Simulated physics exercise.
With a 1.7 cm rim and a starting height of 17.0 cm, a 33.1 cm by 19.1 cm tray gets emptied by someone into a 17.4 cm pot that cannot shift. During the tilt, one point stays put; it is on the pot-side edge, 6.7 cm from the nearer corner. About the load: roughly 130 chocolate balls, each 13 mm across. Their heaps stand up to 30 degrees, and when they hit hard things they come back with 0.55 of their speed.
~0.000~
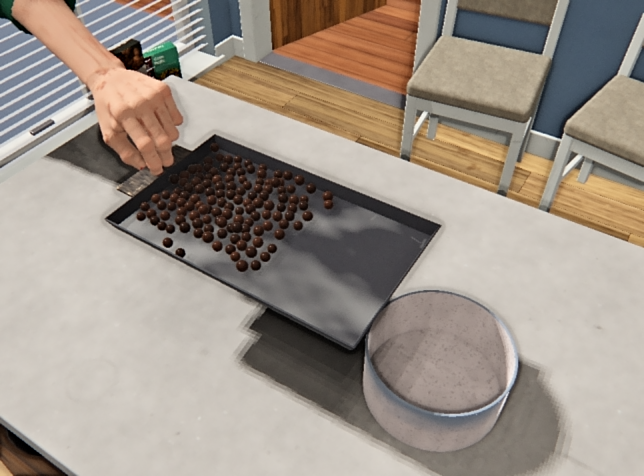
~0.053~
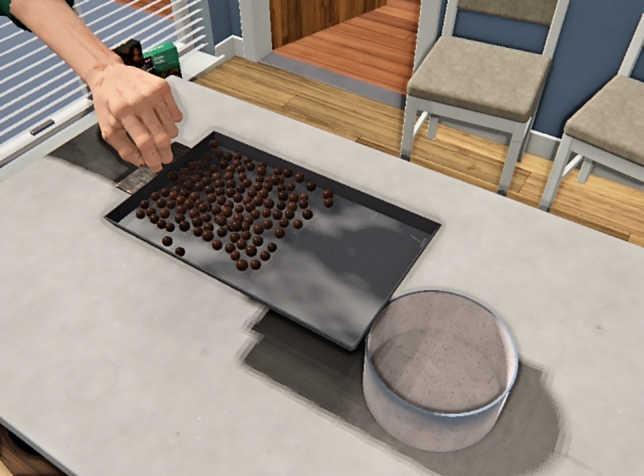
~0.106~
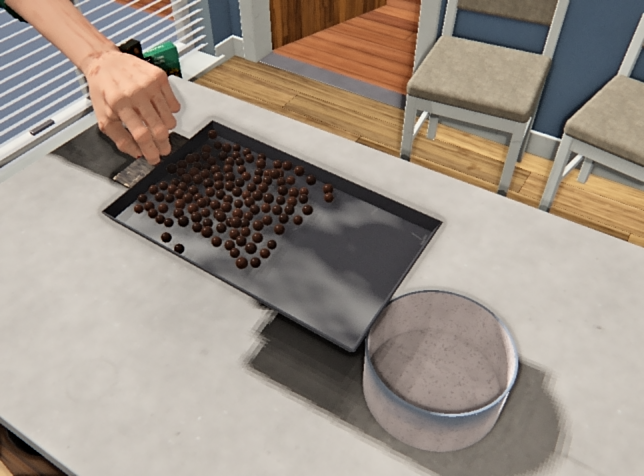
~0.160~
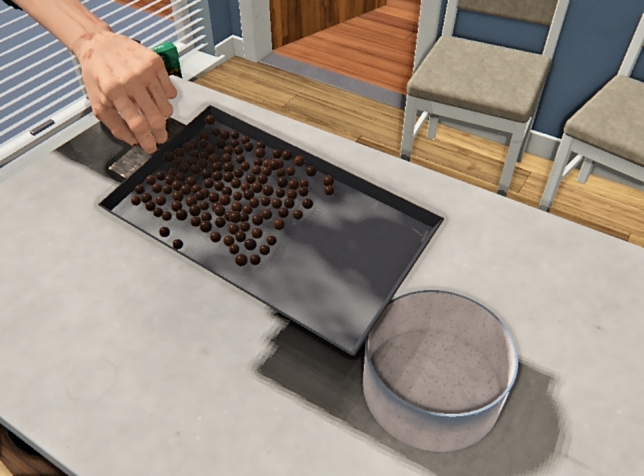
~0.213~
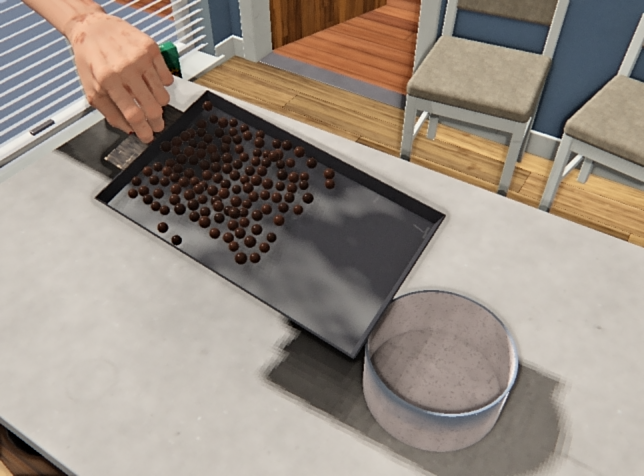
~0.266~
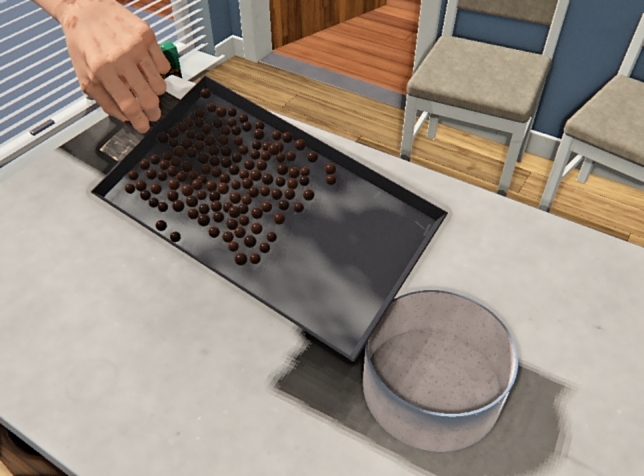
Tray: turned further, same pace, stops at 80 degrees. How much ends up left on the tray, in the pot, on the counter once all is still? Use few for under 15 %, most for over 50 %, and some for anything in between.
Tray: Few, pot: Few, counter: Most.
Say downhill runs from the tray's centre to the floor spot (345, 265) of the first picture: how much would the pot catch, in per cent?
Near 75 percent, give or take.
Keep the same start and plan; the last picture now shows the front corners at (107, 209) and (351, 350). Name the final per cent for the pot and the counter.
That works out as pot 0 and counter 100.
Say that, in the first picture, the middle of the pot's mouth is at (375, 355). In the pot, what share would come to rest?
About 50 per cent.
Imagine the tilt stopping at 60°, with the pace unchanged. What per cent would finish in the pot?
Share in the pot: Around 0 %.
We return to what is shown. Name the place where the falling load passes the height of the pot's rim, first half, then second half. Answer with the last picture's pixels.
Early half: About (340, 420); late half: (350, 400).
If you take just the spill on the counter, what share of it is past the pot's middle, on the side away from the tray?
That works out to about 50 percent.
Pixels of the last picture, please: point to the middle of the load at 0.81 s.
Approximately (328, 373) in the last picture.
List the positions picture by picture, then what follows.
Tray tilt 0 degrees, front corners at (113, 218) and (352, 340); middle of the pieces at (229, 207); pot at (441, 347), in the first picture.
Tray tilt 1 degrees, front corners at (112, 216) and (352, 341); middle of the pieces at (229, 205), in the second picture.
Tray tilt 4 degrees, front corners at (110, 211) and (352, 343), lowest corner right front; middle of the pieces at (228, 200), in the third picture.
Tray tilt 9 degrees, front corners at (106, 203) and (352, 346), lowest corner right front; middle of the pieces at (227, 192), in the fourth picture.
Tray tilt 14 degrees, front corners at (103, 196) and (352, 349), lowest corner right front; middle of the pieces at (226, 184), in the fifth picture.
Tray tilt 19 degrees, front corners at (99, 190) and (352, 352), lowest corner right front; middle of the pieces at (225, 179); pot at (441, 347). Its pace works out near 90 degrees a second, in the sixth picture.
Then, at 0.59 s, tilt 49 degrees; the tray holds 100 %, the pot 0 %.
Then, at 0.81 s, tilt 69 degrees; the tray holds 50 %, the pot 0 %.
Then, at 1.14 s, tilt 80 degrees; the tray holds 5 %, the pot 5 %.
In the end, at 2.0 s, tray 0 %, pot 5 %, counter 95 %.
